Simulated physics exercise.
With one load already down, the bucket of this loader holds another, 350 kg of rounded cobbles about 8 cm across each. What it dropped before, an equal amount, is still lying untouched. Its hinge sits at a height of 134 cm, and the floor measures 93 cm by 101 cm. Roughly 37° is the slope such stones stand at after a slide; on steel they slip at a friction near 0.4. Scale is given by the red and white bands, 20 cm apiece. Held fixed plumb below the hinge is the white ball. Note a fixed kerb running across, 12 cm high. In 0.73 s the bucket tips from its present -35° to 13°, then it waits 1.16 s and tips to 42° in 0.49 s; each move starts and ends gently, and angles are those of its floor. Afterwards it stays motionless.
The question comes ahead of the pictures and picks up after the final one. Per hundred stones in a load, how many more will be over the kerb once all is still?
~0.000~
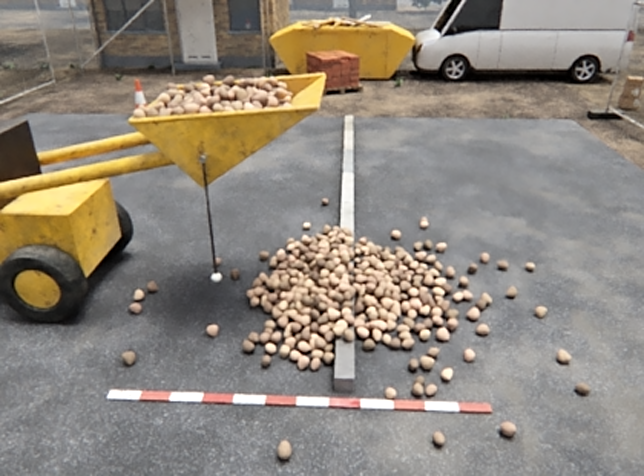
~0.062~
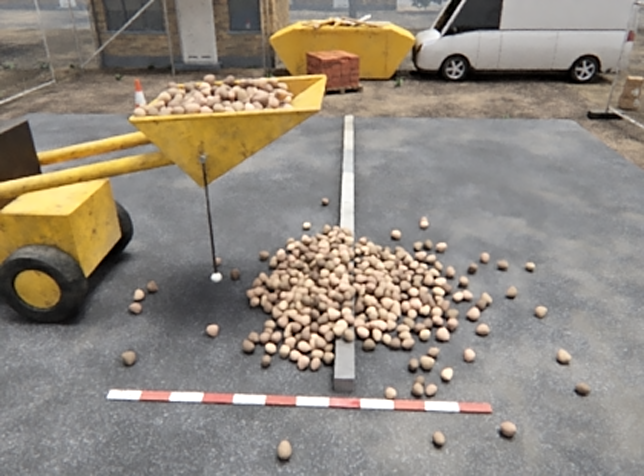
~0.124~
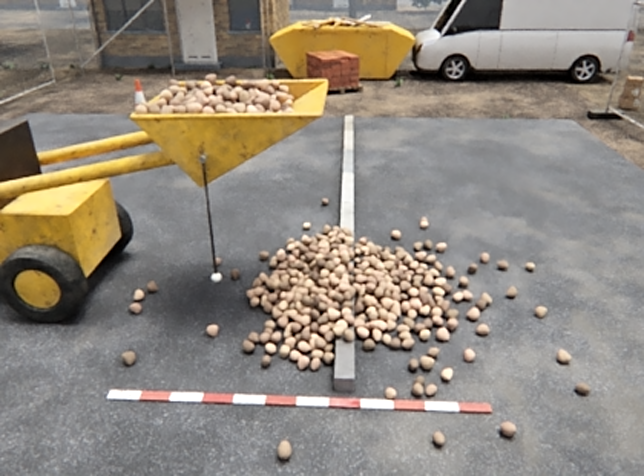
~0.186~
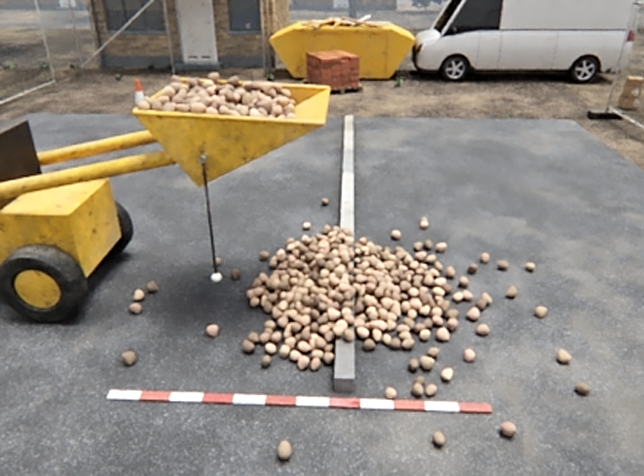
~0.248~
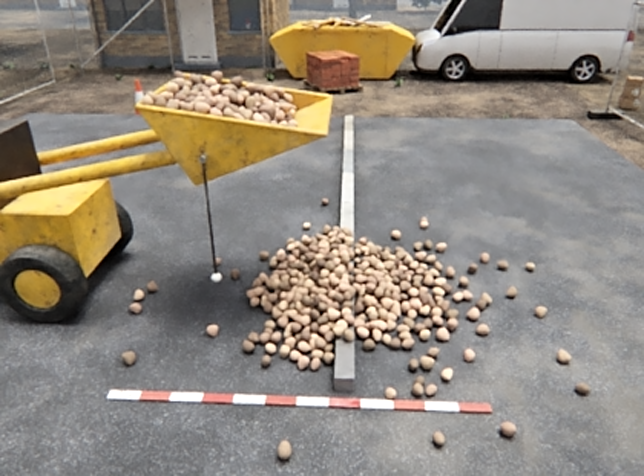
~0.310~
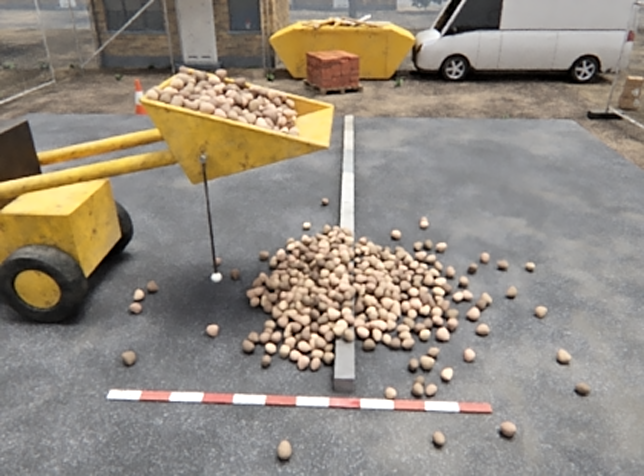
61.
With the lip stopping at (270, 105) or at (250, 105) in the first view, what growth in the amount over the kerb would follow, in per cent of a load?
First place: Roughly 20 %; second place: Roughly 5 %.
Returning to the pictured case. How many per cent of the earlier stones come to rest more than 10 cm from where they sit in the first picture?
Near 5 per cent, I reckon.
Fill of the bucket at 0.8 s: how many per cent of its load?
Reading: Near 100 % of the load.
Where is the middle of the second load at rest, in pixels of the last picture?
Their centre rests close to (365, 276).
After 0.6 s the floor is at 6°; in per cent of one load, 100 in the bucket, 64 on this side of the kerb, 36 over the kerb; the foremost stones are at (522, 300).
After 0.8 s the floor is at 13°; in per cent of one load, 100 in the bucket, 64 on this side of the kerb, 36 over the kerb; the foremost stones are at (522, 300).
After 2.8 s the floor is at 42°; in per cent of one load, 2 in the bucket, 112 on this side of the kerb, 86 over the kerb; the foremost stones are at (525, 302).
After 5.4 s the floor is at 42°; in per cent of one load, 0 in the bucket, 103 on this side of the kerb, 97 over the kerb; the foremost stones are at (527, 302). Net gain over the kerb, 61.
